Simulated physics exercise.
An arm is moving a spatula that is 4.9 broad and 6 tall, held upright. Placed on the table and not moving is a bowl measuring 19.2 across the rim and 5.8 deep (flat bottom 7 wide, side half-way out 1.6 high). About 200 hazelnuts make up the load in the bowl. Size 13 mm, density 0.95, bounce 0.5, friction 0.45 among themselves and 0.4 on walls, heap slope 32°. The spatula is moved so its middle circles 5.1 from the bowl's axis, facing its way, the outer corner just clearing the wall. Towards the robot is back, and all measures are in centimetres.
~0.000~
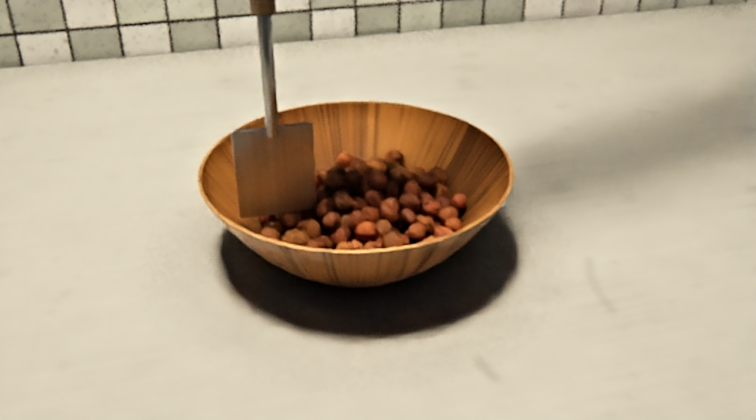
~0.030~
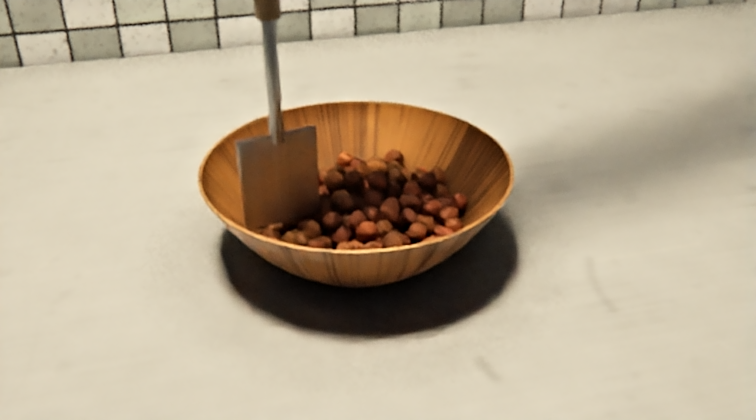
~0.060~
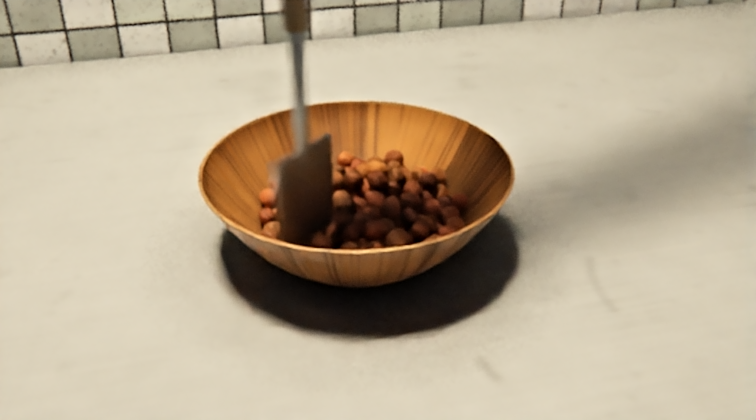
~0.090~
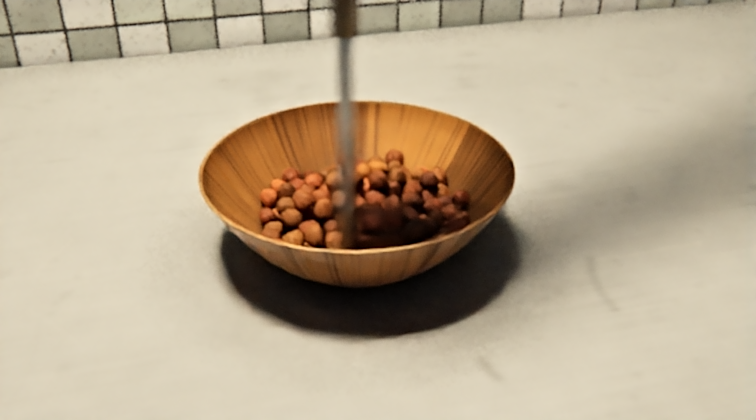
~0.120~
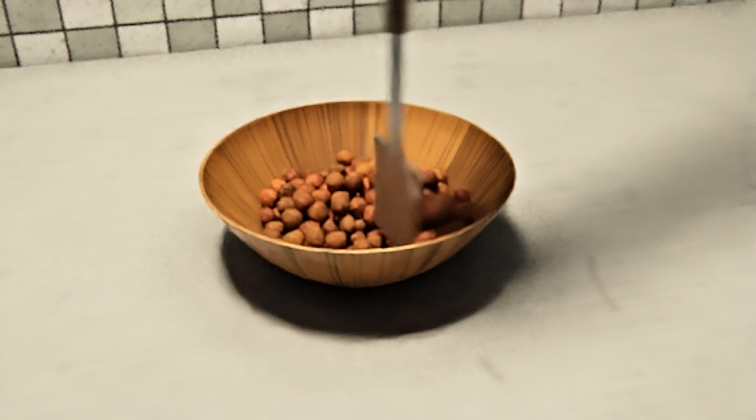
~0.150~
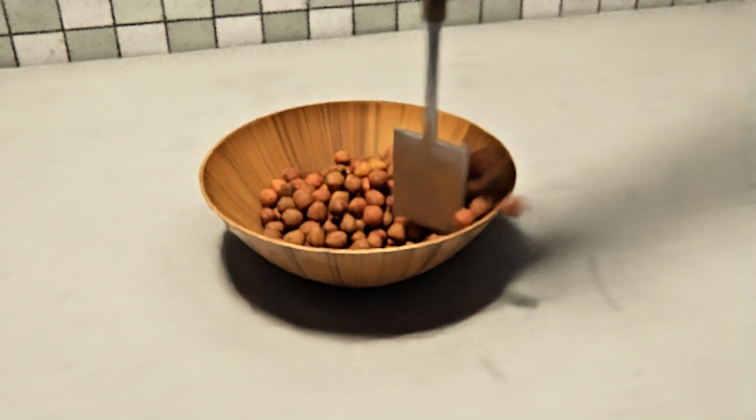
On a pale countertop by a tiled wall, a metal spatula swept from left to right through small brown nuts in a wooden bowl, turning as it went, and one nut popped over the right rim.
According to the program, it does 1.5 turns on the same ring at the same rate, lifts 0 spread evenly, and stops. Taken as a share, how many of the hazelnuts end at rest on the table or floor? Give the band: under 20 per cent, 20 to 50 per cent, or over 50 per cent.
Band: 20 to 50 per cent.
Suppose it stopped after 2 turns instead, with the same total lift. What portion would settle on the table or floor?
Then some 40 per cent.
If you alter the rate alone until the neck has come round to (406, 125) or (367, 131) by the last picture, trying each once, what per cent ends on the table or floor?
Around 30 and 15 percent, in that order.
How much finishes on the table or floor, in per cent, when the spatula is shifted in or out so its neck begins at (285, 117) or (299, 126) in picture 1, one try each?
About 45 and 35 per cent.
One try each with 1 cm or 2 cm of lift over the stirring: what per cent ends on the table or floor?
Some 25 and some 10 per cent.
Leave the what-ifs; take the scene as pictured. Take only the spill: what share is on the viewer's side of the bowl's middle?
Near 50 in a hundred.
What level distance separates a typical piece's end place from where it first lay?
Around 5 cm.
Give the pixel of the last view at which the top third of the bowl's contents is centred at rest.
(372, 187).
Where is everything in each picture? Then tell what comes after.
Spatula neck at (271, 104), 0° round; upper third of the load around (357, 199), from x 265 to 460, top at y 160; 195 in the bowl, in the first picture.
Spatula neck at (275, 111), 11° round; upper third of the load around (357, 199), from x 270 to 460, top at y 160, in the second picture.
Spatula neck at (301, 125), 40° round; upper third of the load around (361, 193), from x 270 to 460, top at y 160, in the third picture.
Spatula neck at (347, 132), 70° round; upper third of the load around (375, 200), from x 270 to 460, top at y 160, in the fourth picture.
Spatula neck at (395, 128), 101° round; upper third of the load around (394, 199), from x 270 to 465, top at y 160, in the fifth picture.
Spatula neck at (431, 114), 131° round; upper third of the load around (413, 188), from x 270 to 510, top at y 155; 194 in the bowl, 1 in flight or on the tool, in the sixth picture.
After 0.30 s, 287° round, highest piece 11 above the table; 170 in the bowl, 3 on the table or floor, 22 in flight or on the tool.
After 0.46 s, 82° round, highest piece 9 above the table; 148 in the bowl, 31 on the table or floor, 16 in flight or on the tool.
After 0.74 s, 180° round, highest piece 6 above the table; 131 in the bowl, 64 on the table or floor.
After 1.44 s, 180° round, highest piece 4 above the table; 131 in the bowl, 64 on the table or floor.
At rest, 131 in the bowl, 64 on the table or floor. That is 33 % on the table or floor.
